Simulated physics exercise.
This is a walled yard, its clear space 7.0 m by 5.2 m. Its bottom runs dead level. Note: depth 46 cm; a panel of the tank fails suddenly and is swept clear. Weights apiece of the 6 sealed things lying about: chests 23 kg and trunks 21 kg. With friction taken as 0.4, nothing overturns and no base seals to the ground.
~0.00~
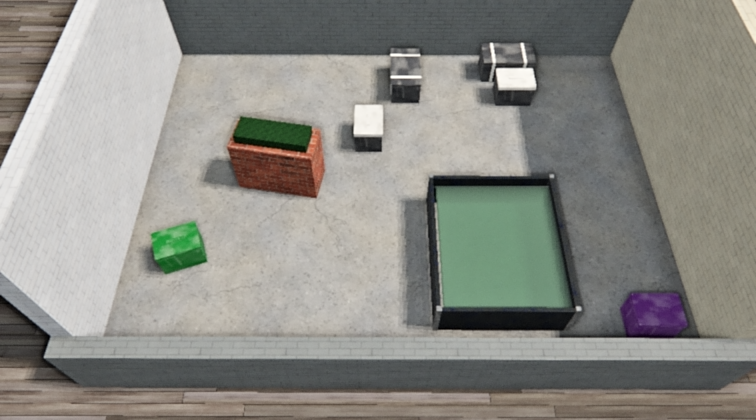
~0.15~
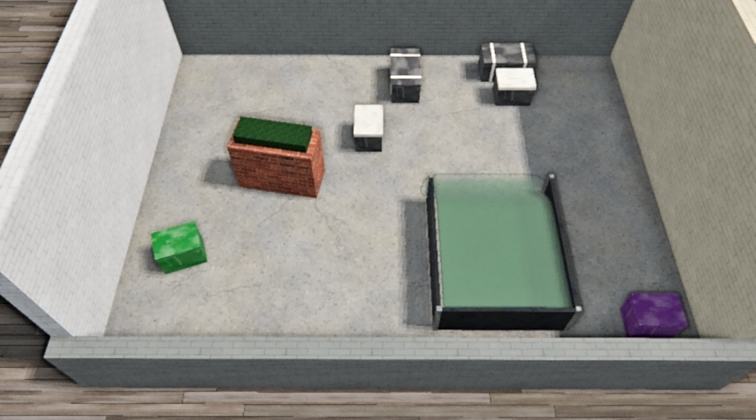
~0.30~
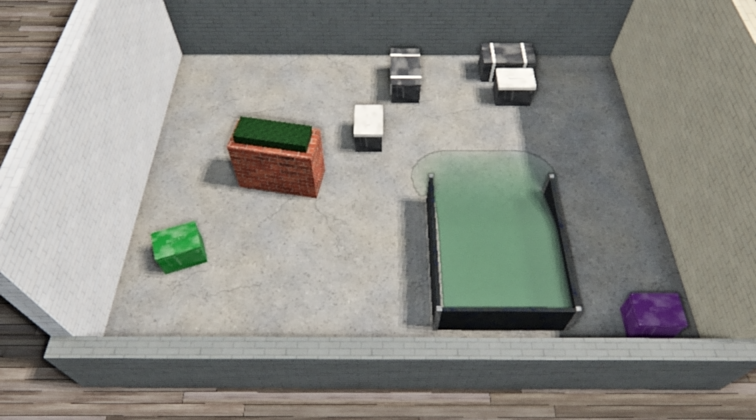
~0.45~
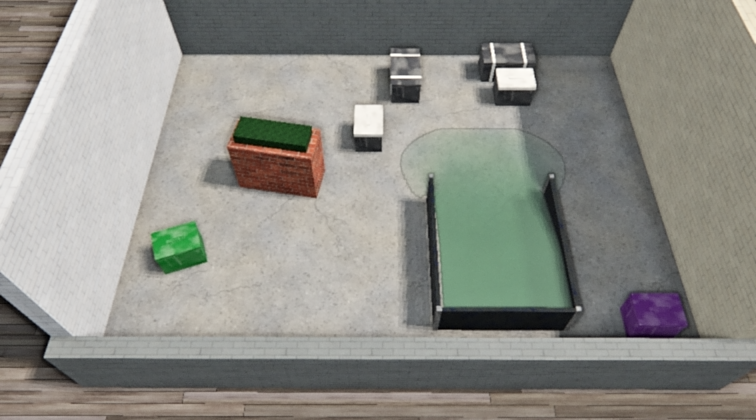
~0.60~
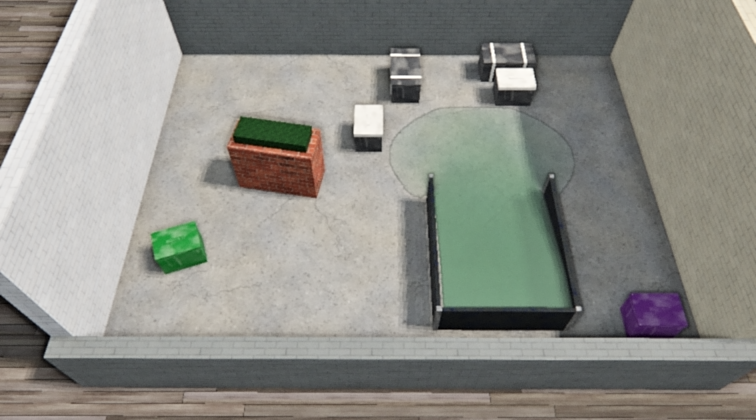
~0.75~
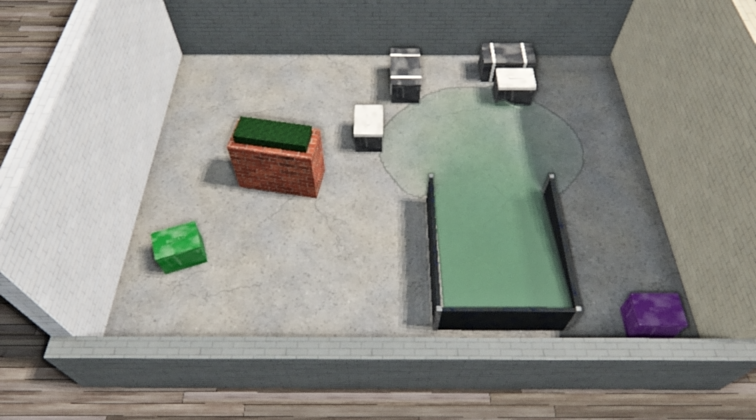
Green-tinted water flowing out of the open far side of a dark-walled tank, spreading in a rounded sheet across a walled yard.
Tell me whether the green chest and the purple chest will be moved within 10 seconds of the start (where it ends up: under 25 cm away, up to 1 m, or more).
Well, the green chest remains nearly still, and as for the purple chest, it remains nearly still.
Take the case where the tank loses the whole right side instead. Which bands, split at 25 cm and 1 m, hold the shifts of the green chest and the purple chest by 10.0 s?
Here's how it goes: The green chest scarcely moves, and the purple chest edges along somewhat.
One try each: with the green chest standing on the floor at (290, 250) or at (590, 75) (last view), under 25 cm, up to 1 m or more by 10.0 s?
Well, the first time it keeps still, and the second time it covers a big distance.
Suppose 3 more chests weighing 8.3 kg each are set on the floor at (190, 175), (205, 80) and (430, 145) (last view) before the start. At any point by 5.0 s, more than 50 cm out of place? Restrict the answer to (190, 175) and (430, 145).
As asked, in order: Shy of the mark; clear of the mark.
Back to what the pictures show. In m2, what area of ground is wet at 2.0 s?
Wet area: Approx. 15 m2.
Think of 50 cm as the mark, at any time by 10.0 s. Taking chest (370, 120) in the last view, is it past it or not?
It stayed inside.
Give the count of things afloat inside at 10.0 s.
0 of them.
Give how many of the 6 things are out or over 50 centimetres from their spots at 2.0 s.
The number I get is 0.
After 2.0 s the green chest is near (175, 240), 0.0 m from its start, aground; the purple chest is near (659, 309), 0.0 m from its start, aground; 1 afloat.
After 4.5 s the green chest is near (175, 240), 0.0 m from its start, aground; the purple chest is near (659, 309), 0.0 m from its start, aground; 2 afloat.
After 7.0 s the green chest is near (175, 240), 0.0 m from its start, aground; the purple chest is near (659, 309), 0.0 m from its start, aground; 0 afloat.
After 10.0 s the green chest is near (175, 240), 0.0 m from its start, aground; the purple chest is near (659, 309), 0.0 m from its start, aground; 0 afloat.
